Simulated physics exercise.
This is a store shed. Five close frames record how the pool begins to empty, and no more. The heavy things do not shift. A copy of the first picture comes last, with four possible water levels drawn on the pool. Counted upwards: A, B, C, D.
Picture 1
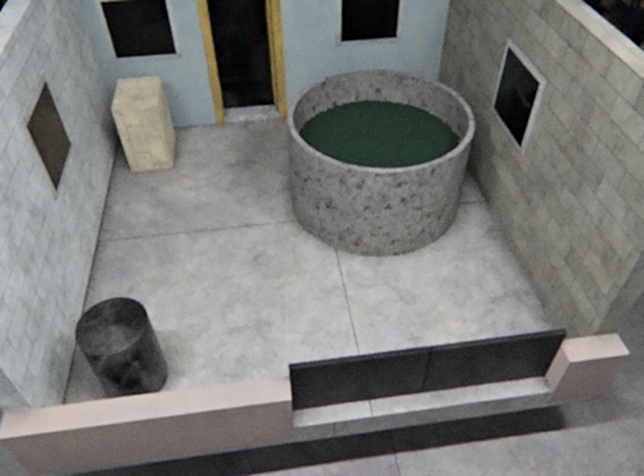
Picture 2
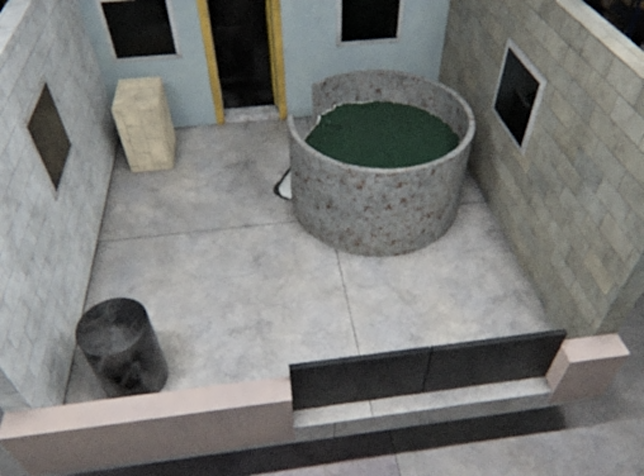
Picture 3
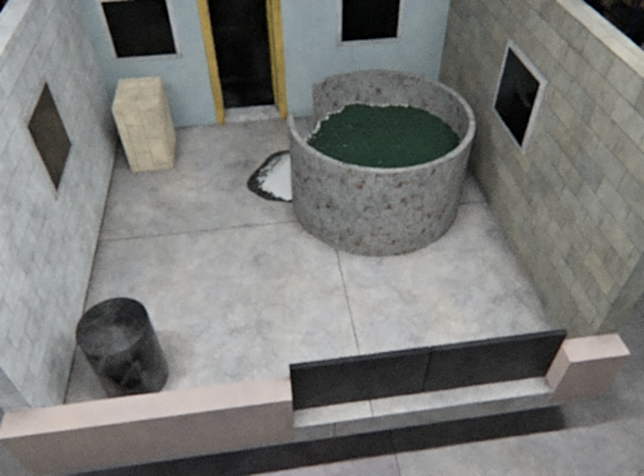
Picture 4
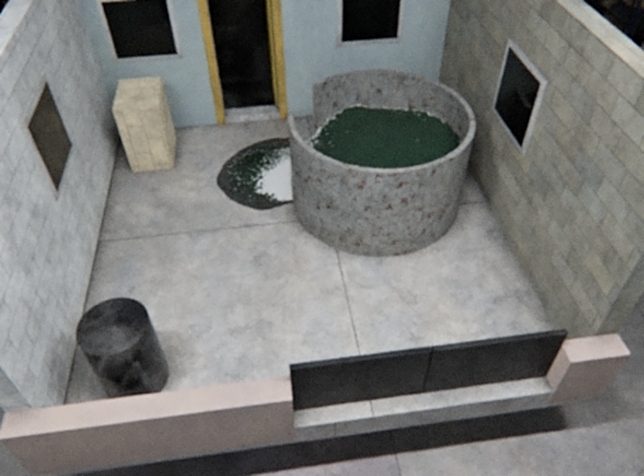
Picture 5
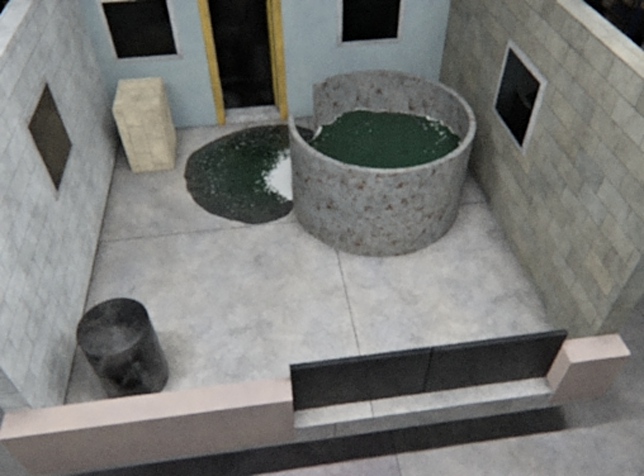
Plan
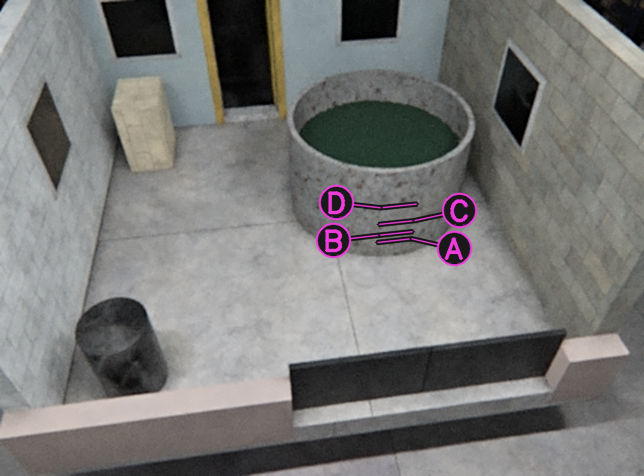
Dark green water escaping the round stone pool's left side and spreading leftward across the grey floor before the yellow doorway.
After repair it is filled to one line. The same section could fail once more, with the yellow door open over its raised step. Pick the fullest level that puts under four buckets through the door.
B will do.
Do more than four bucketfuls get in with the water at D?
Yes, it does.
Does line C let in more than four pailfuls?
Yes, that goes wrong.
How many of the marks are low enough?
Two.
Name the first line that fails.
Line C.
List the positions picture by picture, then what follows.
Water in the pool at rest, its middle at (378, 144); foot of the yellow doorway at (252, 120); shut gate at (428, 355).
Water covers 1 % of the ground, its front hidden from here.
Water covers 3 % of the ground and shows as far out as (254, 186).
Water covers 7 % of the ground and shows as far out as (224, 174).
Water covers 14 % of the ground and shows as far out as (200, 152).
On the marked copy, A at (394, 240); B at (395, 233); C at (396, 222); D at (398, 205); from the bottom up A, B, C, D.
For line A, nothing gets over.
For line B, a bucket or two gets in.
For line C, about 11 bucketfuls get in.
For line D, dozens of bucketfuls pour in.
